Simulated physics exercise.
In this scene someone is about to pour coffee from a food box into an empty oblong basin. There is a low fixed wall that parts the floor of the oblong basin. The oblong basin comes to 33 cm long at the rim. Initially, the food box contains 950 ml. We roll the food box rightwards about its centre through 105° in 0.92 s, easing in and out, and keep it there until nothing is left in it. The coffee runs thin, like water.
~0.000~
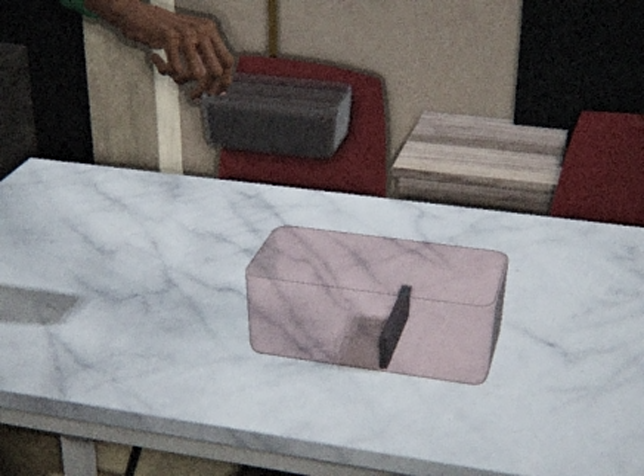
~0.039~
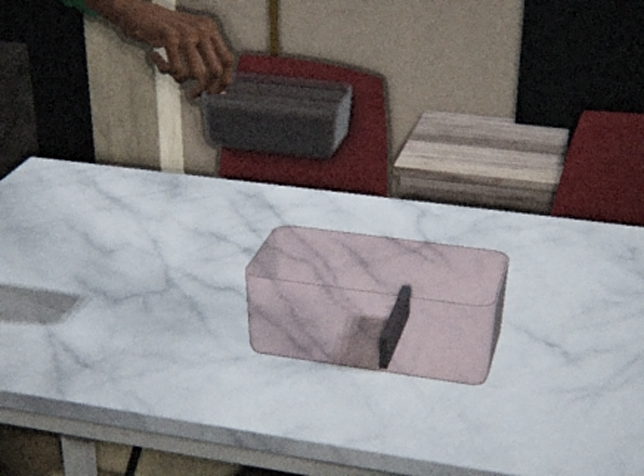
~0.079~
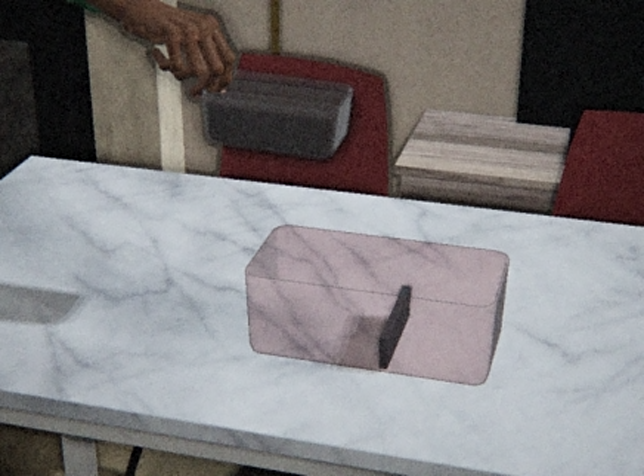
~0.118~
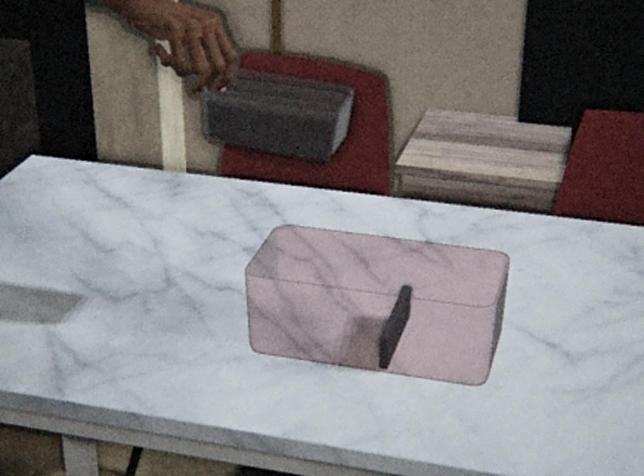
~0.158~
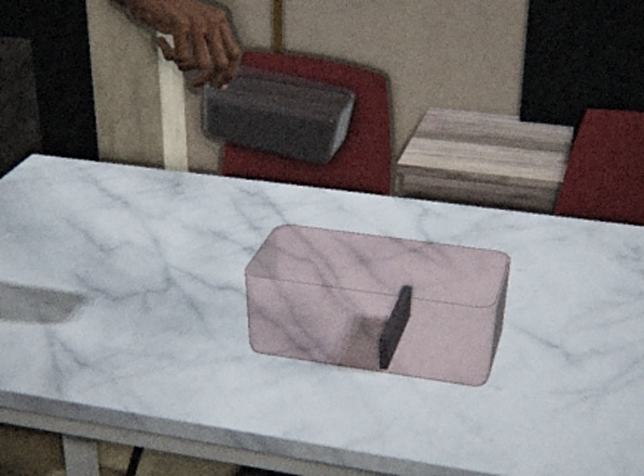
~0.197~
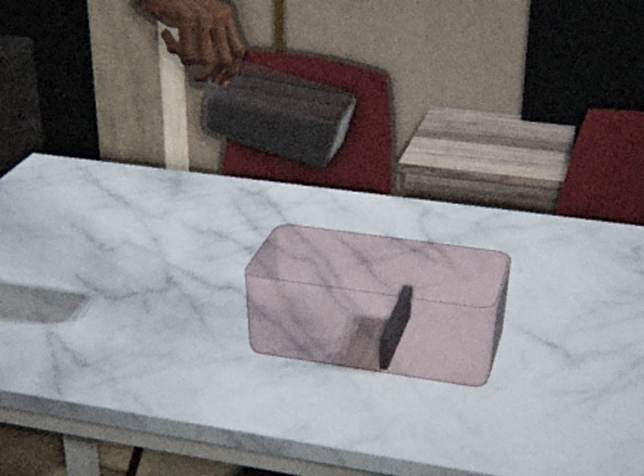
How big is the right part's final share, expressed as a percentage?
Some 52 per cent.
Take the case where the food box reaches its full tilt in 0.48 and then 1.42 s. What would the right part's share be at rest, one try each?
25 then 60 %.
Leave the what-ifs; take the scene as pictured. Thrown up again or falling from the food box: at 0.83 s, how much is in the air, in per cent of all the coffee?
Close to 6 per cent.
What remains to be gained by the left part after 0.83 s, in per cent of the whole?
That is roughly 10 in a hundred of the whole.
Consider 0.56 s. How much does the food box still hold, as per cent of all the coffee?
I'd put it near 32 percent.
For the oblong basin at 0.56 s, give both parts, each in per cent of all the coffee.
Lab note: Left near 3 %, right near 10.
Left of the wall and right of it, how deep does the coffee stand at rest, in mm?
Final reading - left some 12 mm, right some 24 mm.
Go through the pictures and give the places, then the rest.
In the first frame, it leans 0°; its right rim is at (344, 99); the coffee meets the walls at (217, 91) and (343, 103); the oblong basin's rim runs from (261, 250) to (502, 281); the wall's top is at (396, 312).
In the second frame, it leans 0°; its right rim is at (344, 99); the coffee meets the walls at (216, 91) and (344, 103).
In the third frame, it leans 2°; its right rim is at (345, 101); the coffee meets the walls at (217, 90) and (344, 104).
In the fourth frame, it leans 4°; its right rim is at (346, 103); the coffee meets the walls at (217, 89) and (345, 105).
In the fifth frame, it leans 7°; its right rim is at (347, 107); the coffee meets the walls at (218, 87) and (346, 106).
In the sixth frame, it leans 11°; its right rim is at (348, 111); the coffee meets the walls at (219, 86) and (348, 107).
After 0.56 s the tilt is 71° and 32 per cent is still to pour, 3 is left of the wall and 9 right of it.
After 0.83 s the tilt is 103° and 4 per cent is still to pour, 28 is left of the wall and 53 right of it.
After 1.11 s the tilt is 105° and 0 per cent is still to pour, 37 is left of the wall and 52 right of it.
After 1.42 s the tilt is 105° and 0 per cent is still to pour, 38 is left of the wall and 52 right of it.
In the end 38 per cent lies left of the wall, 52 right of it and 10 outside.
